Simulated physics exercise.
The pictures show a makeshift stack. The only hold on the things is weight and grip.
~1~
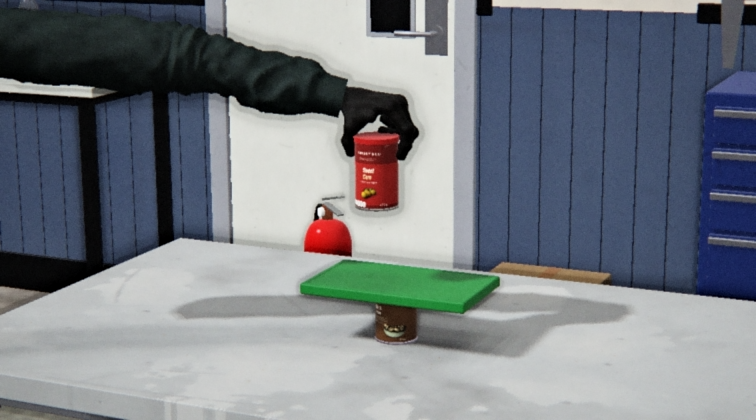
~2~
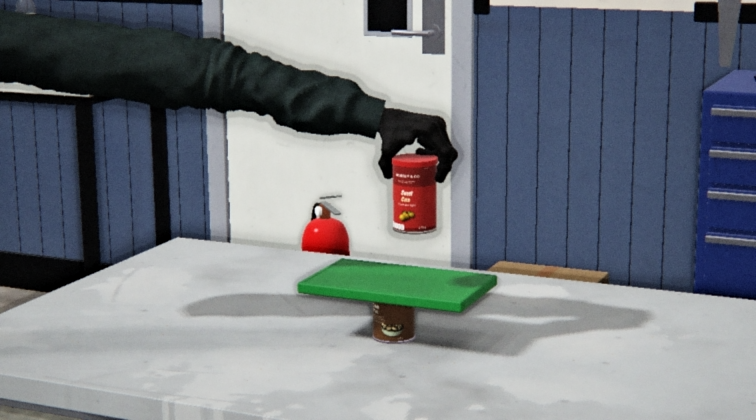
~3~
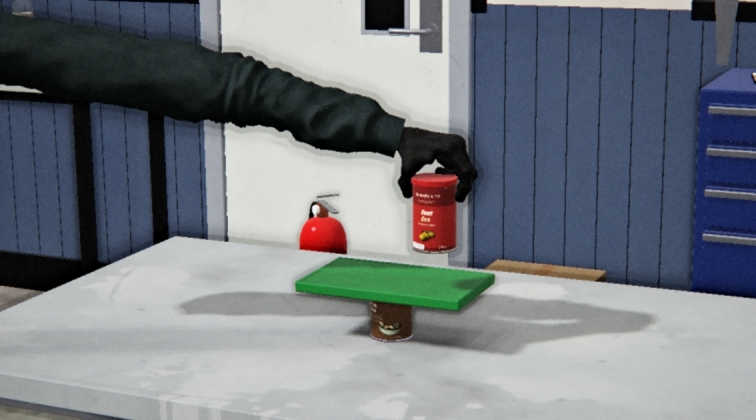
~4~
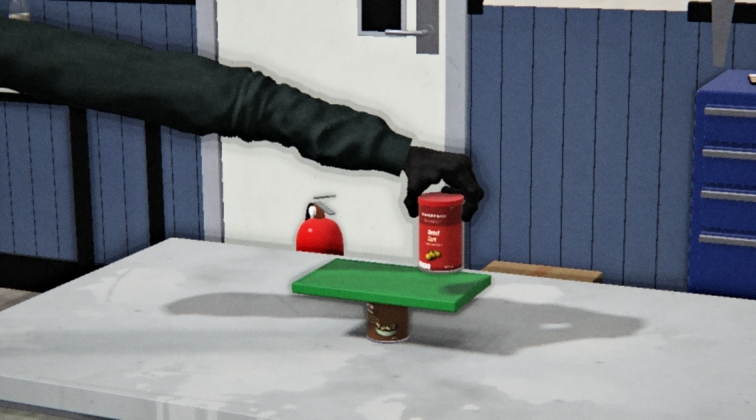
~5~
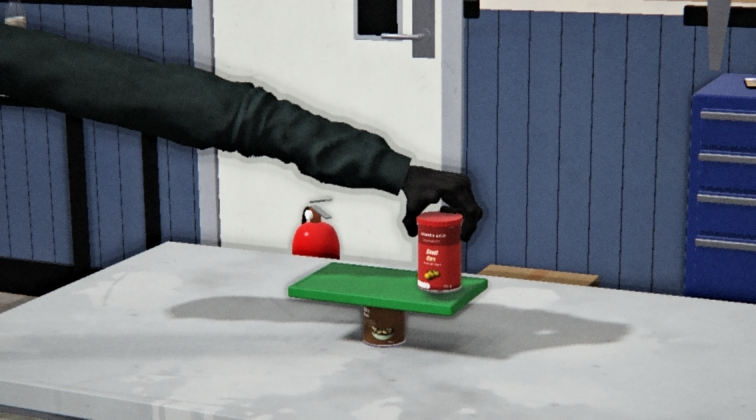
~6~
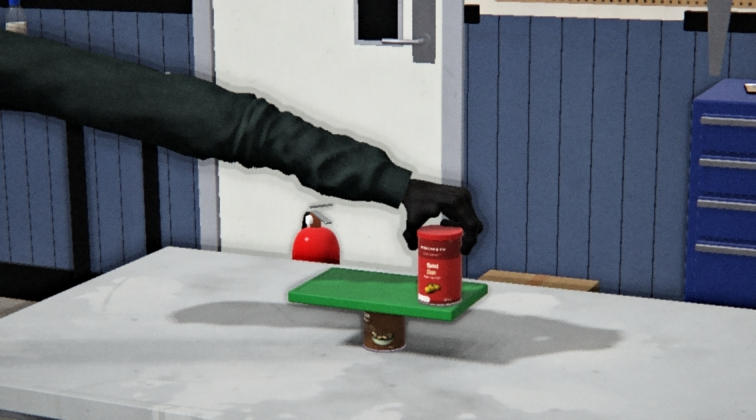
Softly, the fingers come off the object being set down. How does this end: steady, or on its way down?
It ends on its way down.
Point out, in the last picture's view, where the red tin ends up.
I'd say around (524, 353) in the last view.
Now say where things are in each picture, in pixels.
The first picture shows still above its spot; red tin (377, 172); brown tin (396, 315).
The second picture shows still above its spot; red tin (415, 194); brown tin (394, 314).
The third picture shows still above its spot; red tin (435, 213); brown tin (391, 312).
The fourth picture shows still above its spot; red tin (441, 233); brown tin (388, 313).
The fifth picture shows still above its spot; red tin (440, 252); brown tin (384, 317).
The sixth picture shows in place under the hand; red tin (440, 266); brown tin (384, 322).
Then, 0.40 s later than the last frame, red tin now fallen; green lid tilted by 26°.
Then, 0.60 s later than the last frame, green lid tilted by 40°.
Then, 0.70 s later than the last frame, green lid tilted by 29°.
Then, 0.90 s later than the last frame, green lid tilted by 28°.
When it is over, fallen, red tin; moved from the start, green lid; brown tin as before. End places, in pixels of the last picture, red tin near (525, 353). The stack gives way.
